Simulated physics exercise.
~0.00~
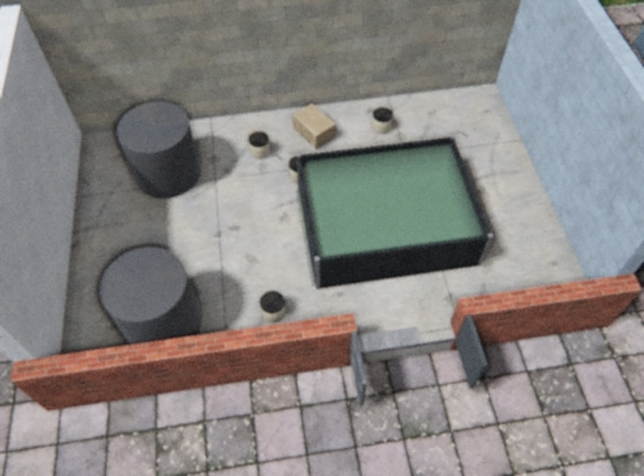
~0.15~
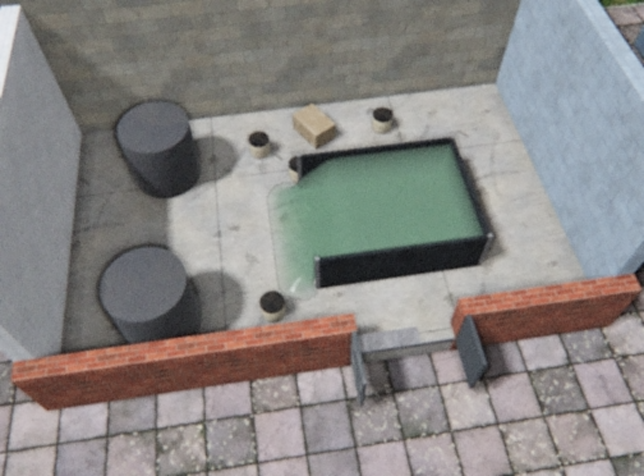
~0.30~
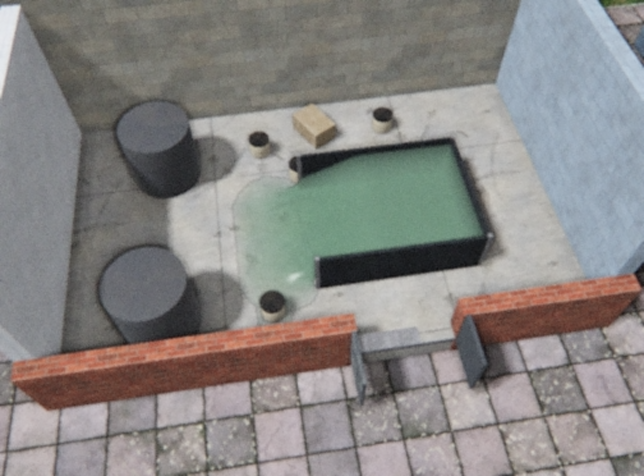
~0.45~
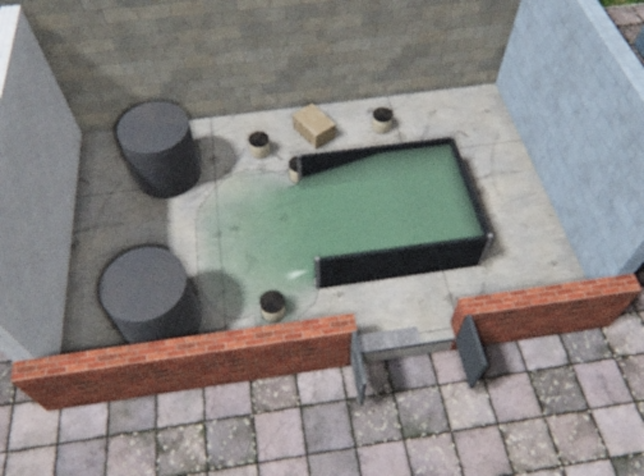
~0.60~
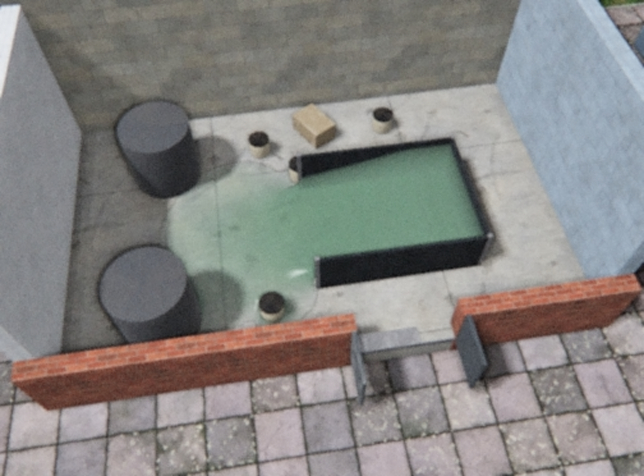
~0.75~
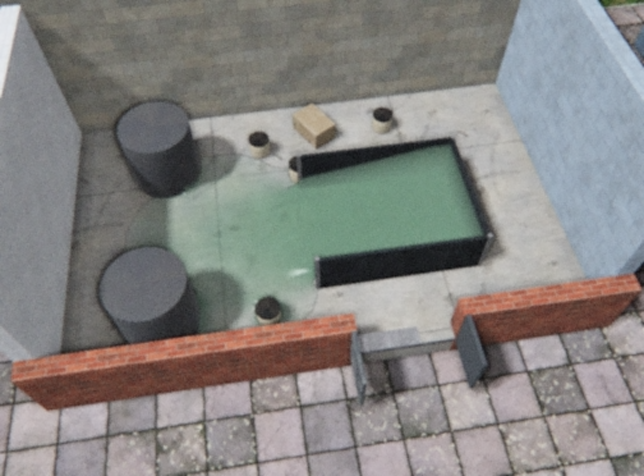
The video shows a walled yard where the left side of a dark tank opens and green water spreads leftward across the paving toward two dark cylinders, while a small pot near the brick wall shifts slightly left.
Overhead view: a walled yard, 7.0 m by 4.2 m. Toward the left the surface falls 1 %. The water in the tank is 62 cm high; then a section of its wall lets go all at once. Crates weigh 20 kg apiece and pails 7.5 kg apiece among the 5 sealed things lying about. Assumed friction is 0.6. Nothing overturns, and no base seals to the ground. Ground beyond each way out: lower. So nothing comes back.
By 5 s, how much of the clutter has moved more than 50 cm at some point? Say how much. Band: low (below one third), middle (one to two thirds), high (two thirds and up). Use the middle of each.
Middle.
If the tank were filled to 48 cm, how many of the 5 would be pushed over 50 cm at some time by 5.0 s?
In that case 0 of them.
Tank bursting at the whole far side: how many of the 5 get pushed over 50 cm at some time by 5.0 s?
In that case 4 of them.
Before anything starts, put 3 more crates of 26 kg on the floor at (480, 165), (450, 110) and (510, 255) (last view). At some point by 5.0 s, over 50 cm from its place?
Reading them off in order: Not beyond, not beyond, not beyond.
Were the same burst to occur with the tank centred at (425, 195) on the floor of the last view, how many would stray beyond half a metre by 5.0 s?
3.
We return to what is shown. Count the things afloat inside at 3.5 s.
Just then, the number is 0.
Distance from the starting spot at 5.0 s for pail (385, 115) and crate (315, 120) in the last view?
Shifts in order: 0 cm; 60 cm.
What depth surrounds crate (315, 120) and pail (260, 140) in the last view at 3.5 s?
Around 2 cm and 1 cm.
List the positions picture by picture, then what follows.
In the first picture, a pail at (272, 302), on the bottom; a crate at (314, 119), on the bottom; water covers 3.7 m2; 0 of 5 have shifted.
In the second picture, a pail at (272, 302), on the bottom; a crate at (314, 119), on the bottom; 4.7 m2 under water; 0 of 5 have shifted.
In the third picture, a pail at (272, 302) rests on the ground; a crate at (314, 119), on the bottom; 5.8 m2 under water; 0 of 5 have shifted.
In the fourth picture, a pail at (272, 302), on the bottom; a crate at (314, 119) rests on the ground; water covers 7.2 m2; 0 of 5 have shifted.
In the fifth picture, a pail at (271, 303), on the bottom; a crate at (314, 119), on the bottom; 8.7 m2 under water; 0 of 5 have shifted.
In the sixth picture, a pail at (268, 308) rests on the ground, 10 cm from its start; a crate at (314, 119) rests on the ground; 9.8 m2 under water; 1 of 5 have shifted.
After 1.1 s 0 of 5 are over 50 cm from their spots; 0 afloat.
After 2.2 s 1 of 5 are over 50 cm from their spots; 1 afloat.
After 3.5 s 1 of 5 are over 50 cm from their spots; 0 afloat.
After 5.0 s 3 of 5 are over 50 cm from their spots, and 3 have been at some point; 2 afloat.
